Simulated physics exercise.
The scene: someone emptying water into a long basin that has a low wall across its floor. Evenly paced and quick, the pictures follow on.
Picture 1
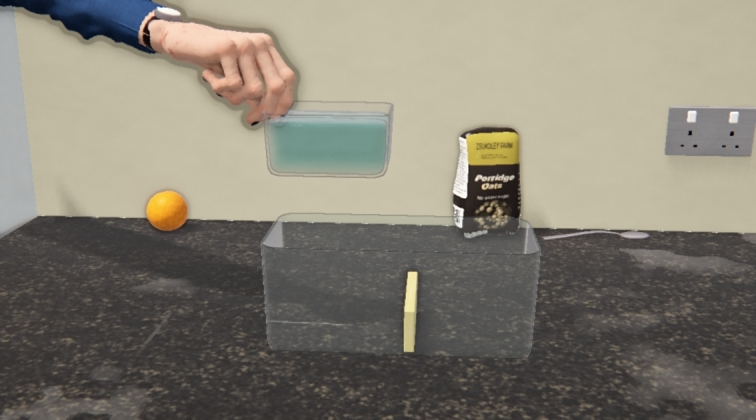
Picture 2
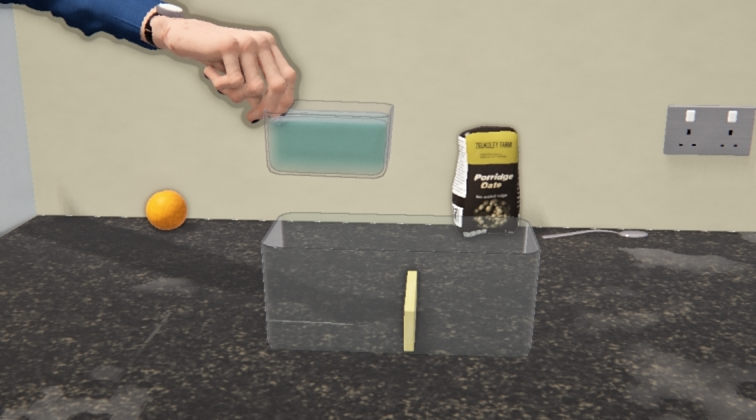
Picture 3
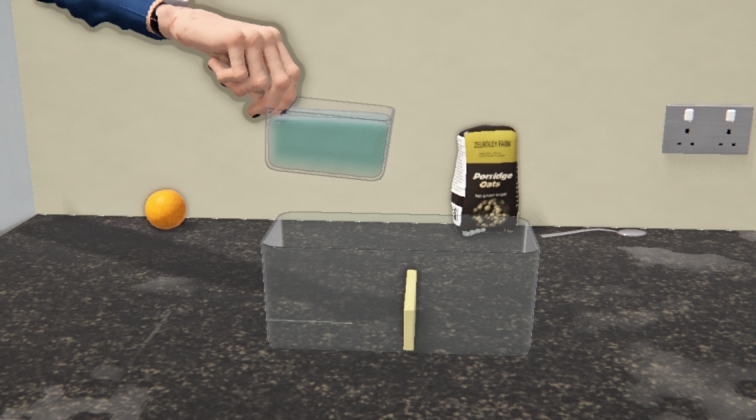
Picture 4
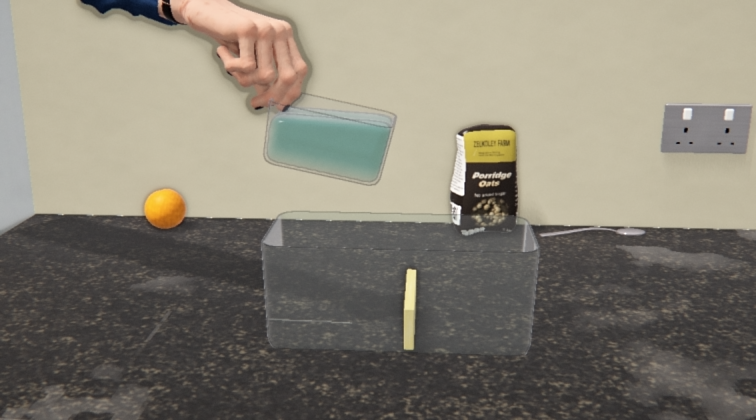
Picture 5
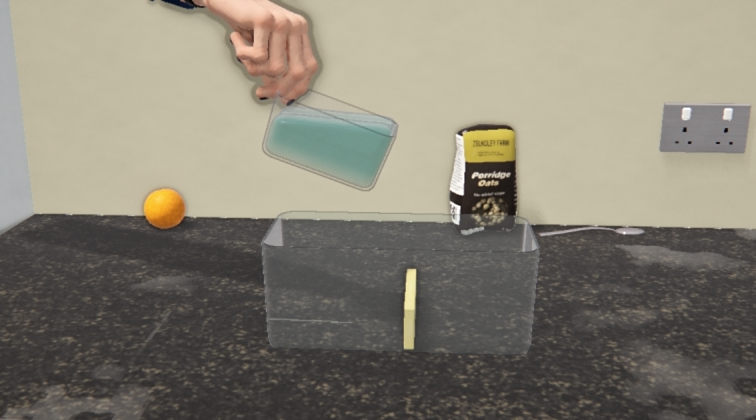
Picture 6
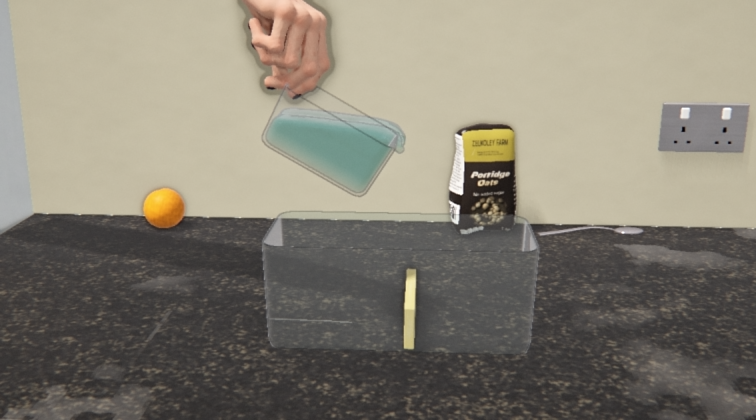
At the start, a hand holds a small clear container of blue-green water level above a long, transparent basin with a low, pale yellow wall across its floor. The hand then tilts the container steadily down to the right, and the water shifts toward its lower right edge.
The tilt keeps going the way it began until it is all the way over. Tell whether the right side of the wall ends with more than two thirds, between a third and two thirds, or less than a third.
The right of the wall is going to hold beyond two thirds.
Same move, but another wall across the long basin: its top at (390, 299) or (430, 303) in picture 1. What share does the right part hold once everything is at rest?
My guess is some 85 percent the first time and some 50 percent the second.
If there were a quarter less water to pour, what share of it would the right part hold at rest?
Roughly 70 in a hundred.
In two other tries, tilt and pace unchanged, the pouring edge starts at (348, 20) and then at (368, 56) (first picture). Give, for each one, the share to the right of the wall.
First try: About 60 %; second try: About 65 %.
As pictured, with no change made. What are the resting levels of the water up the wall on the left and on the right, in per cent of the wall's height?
Near 20 on the left, 60 on the right.
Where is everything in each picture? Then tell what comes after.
Tilt 0°; pouring edge (391, 111); surface from (273, 117) to (389, 118); the long basin's rim runs from (271, 231) to (534, 237); the wall's top is at (411, 292), in the first frame.
Tilt 1°; pouring edge (391, 112); surface from (274, 117) to (390, 119), in the second frame.
Tilt 5°; pouring edge (393, 116); surface from (275, 115) to (390, 120), in the third frame.
Tilt 12°; pouring edge (394, 123); surface from (277, 113) to (393, 122), in the fourth frame.
Tilt 20°; pouring edge (396, 132); surface from (277, 115) to (397, 128); 1 per cent is over the edge, in the fifth frame.
Tilt 30°; pouring edge (396, 143); surface from (277, 115) to (397, 136); 6 per cent is over the edge, in the sixth frame.
A moment on, the oblong tub is tipped on its side and 25 per cent is still to pour, 1 is left of the wall and 38 right of it.
Next, the oblong tub is tipped on its side and 7 per cent is still to pour, 11 is left of the wall and 75 right of it.
Then the oblong tub is tipped on its side and 2 per cent is still to pour, 20 is left of the wall and 74 right of it.
Later the oblong tub is tipped on its side and 0 per cent is still to pour, 22 is left of the wall and 74 right of it.
In the end 23 per cent lies left of the wall, 74 right of it and 3 outside.
